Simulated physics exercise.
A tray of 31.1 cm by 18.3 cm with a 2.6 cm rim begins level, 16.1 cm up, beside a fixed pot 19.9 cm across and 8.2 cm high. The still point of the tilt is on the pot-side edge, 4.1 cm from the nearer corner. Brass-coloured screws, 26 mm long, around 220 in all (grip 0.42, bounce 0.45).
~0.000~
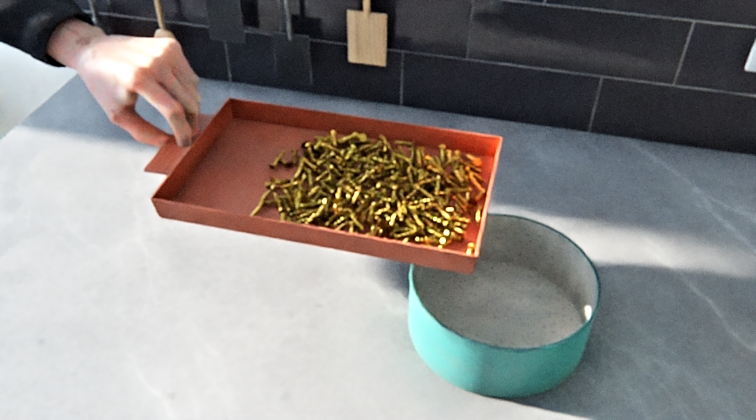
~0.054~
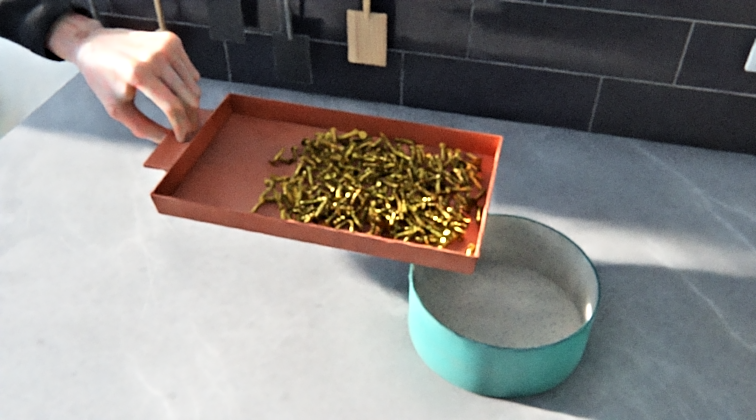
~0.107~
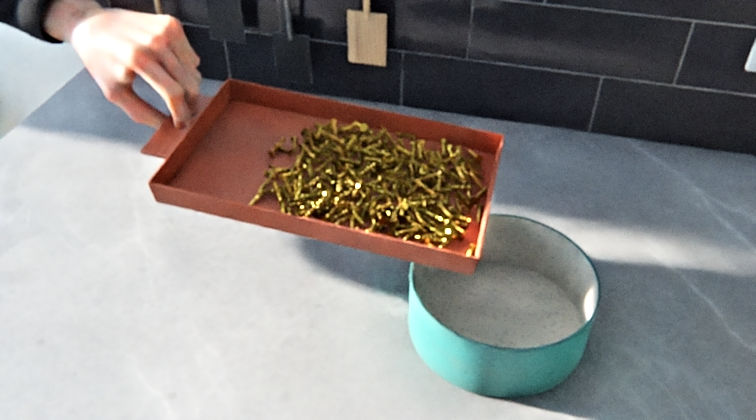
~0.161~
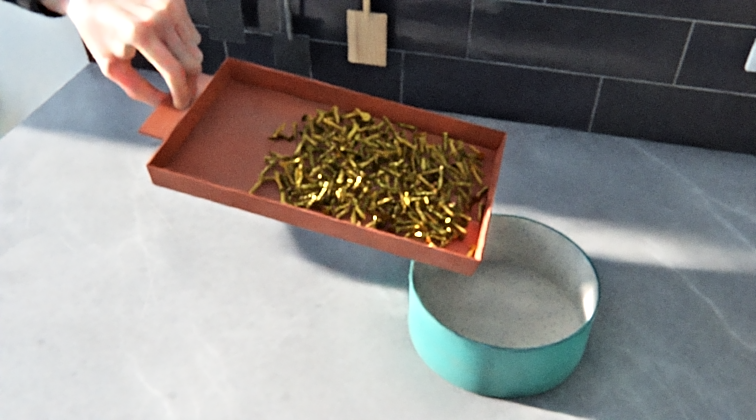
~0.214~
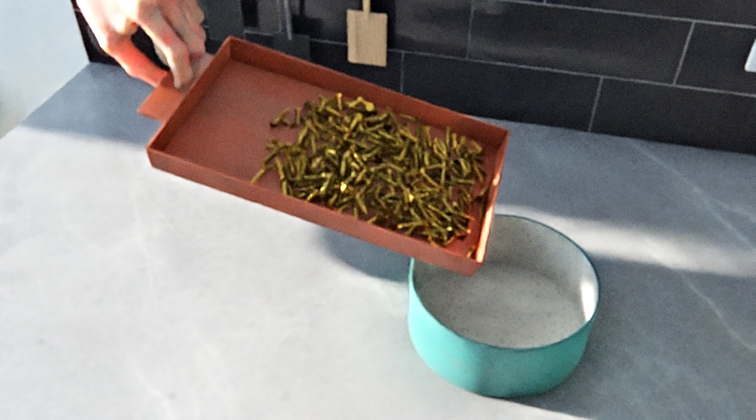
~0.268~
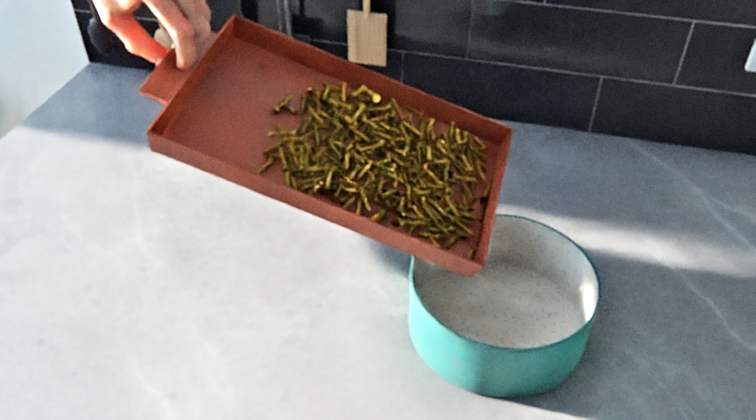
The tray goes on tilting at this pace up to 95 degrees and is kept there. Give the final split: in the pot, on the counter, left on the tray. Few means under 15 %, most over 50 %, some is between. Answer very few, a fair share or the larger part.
In the pot: The larger part; on the counter: A fair share; left on the tray: Very few.
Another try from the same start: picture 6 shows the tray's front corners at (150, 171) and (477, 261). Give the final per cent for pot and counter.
Pot 30, counter 70.
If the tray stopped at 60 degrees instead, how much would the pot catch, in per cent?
Then about 20 per cent.
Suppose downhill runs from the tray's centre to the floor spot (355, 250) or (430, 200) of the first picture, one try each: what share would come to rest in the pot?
Some 10 and 95 per cent.
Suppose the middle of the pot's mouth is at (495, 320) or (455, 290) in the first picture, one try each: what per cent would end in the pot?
Some 100 and 70 per cent.
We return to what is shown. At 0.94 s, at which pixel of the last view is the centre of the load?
Around (507, 252).
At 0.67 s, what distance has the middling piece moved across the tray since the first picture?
About 7 cm.
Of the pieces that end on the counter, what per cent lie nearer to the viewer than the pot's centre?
About 100 per cent.
Then, at 0.67 s, tilt 56 degrees; the tray holds 100 %, the pot 0 %.
After 0.94 s, tilt 80 degrees; the tray holds 65 %, the pot 10 %.
After 1.31 s, tilt 95 degrees; the tray holds 10 %, the pot 55 %.
By 2.2 s all is still; pot 70 %, counter 30 %, tray 0 %.
